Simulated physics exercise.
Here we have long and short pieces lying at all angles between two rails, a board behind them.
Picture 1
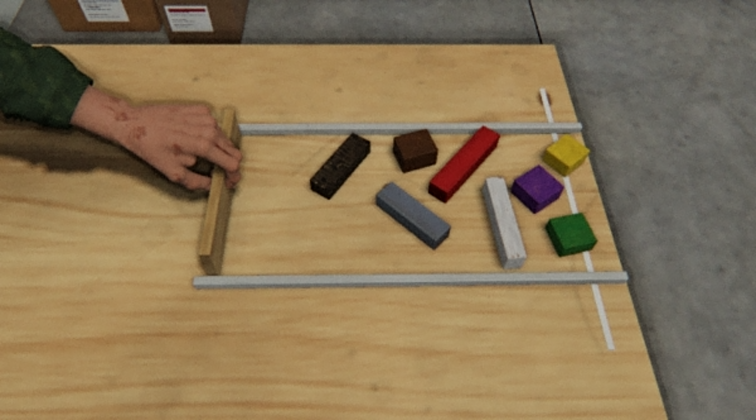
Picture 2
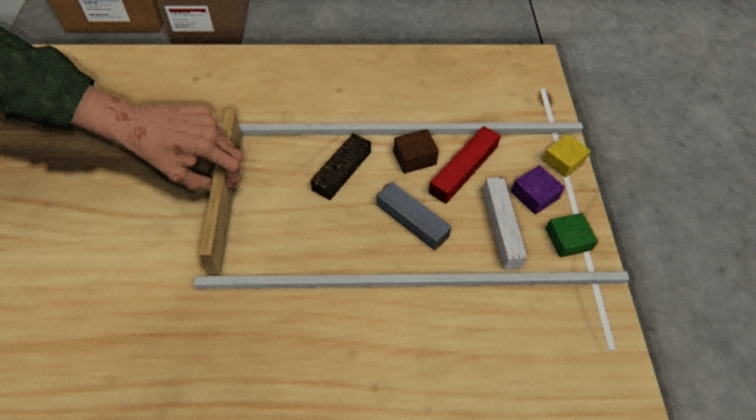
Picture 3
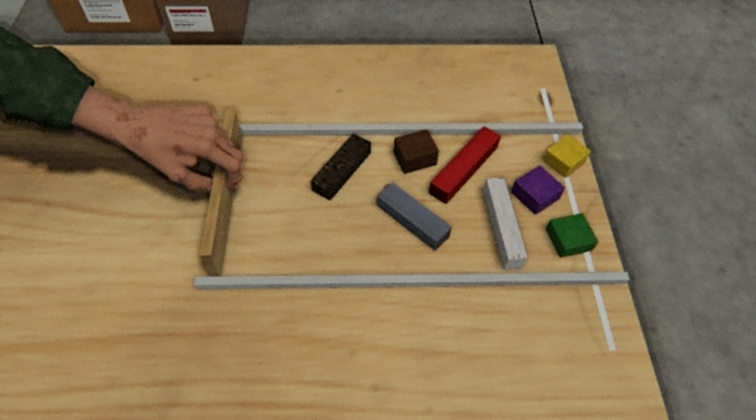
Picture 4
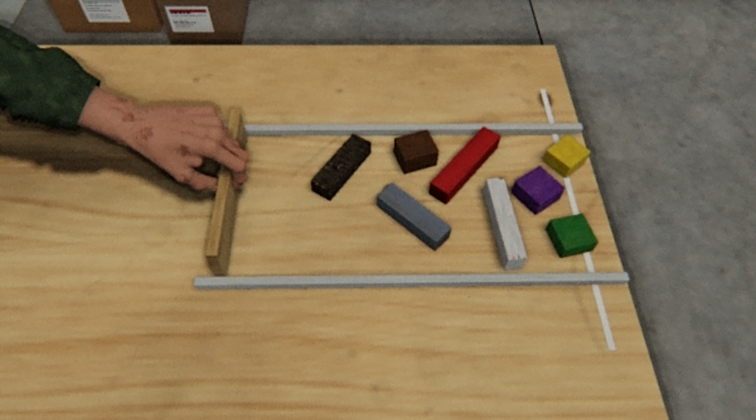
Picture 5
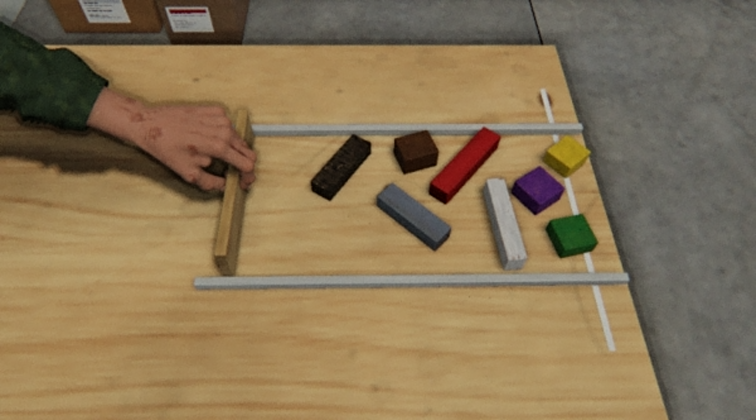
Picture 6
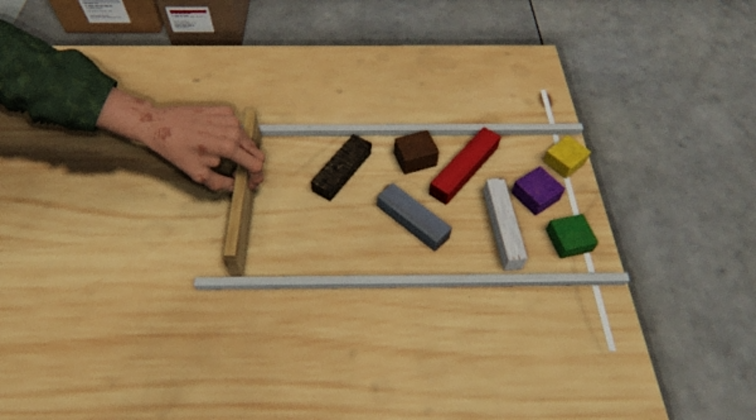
A hand in a dark green sleeve holds a wooden board upright at the left of a light wooden tabletop, seen from above at an angle by a still camera. Between two grey rails lie black, brown, red, grey-blue and white pieces, with yellow, purple and green blocks by a white line at right. The hand stays still at first, then slides the board slightly rightward, touching none of the motionless pieces.
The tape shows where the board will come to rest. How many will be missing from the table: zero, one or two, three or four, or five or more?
The number that fall off is five or more.
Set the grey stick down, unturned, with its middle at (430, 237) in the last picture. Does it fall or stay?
From there it stays on.
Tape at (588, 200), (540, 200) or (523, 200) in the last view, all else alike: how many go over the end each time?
It would be 6, 3 and 2.
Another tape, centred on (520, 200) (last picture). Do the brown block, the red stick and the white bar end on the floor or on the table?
The brown block does not fall, the red stick does not fall, the white bar holds on.
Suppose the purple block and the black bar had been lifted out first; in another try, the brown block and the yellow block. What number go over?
The counts: 4 and 4.
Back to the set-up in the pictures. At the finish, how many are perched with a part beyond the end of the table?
The number is 0.
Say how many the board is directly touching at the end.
It touches 2.
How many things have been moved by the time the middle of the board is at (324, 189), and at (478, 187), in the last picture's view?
By then 1, and 7.
Early on, none off yet; yellow block at rest near (566, 157); green block at rest near (572, 236); purple block at rest near (538, 191).
A while later, none off yet; yellow block leaning well over near (609, 169); green block travelled about its own width near (601, 245); purple block travelled well along near (598, 184).
Finally, the number that fall off is five or more; lost, brown block, red stick, white bar, purple block, green block and yellow block.
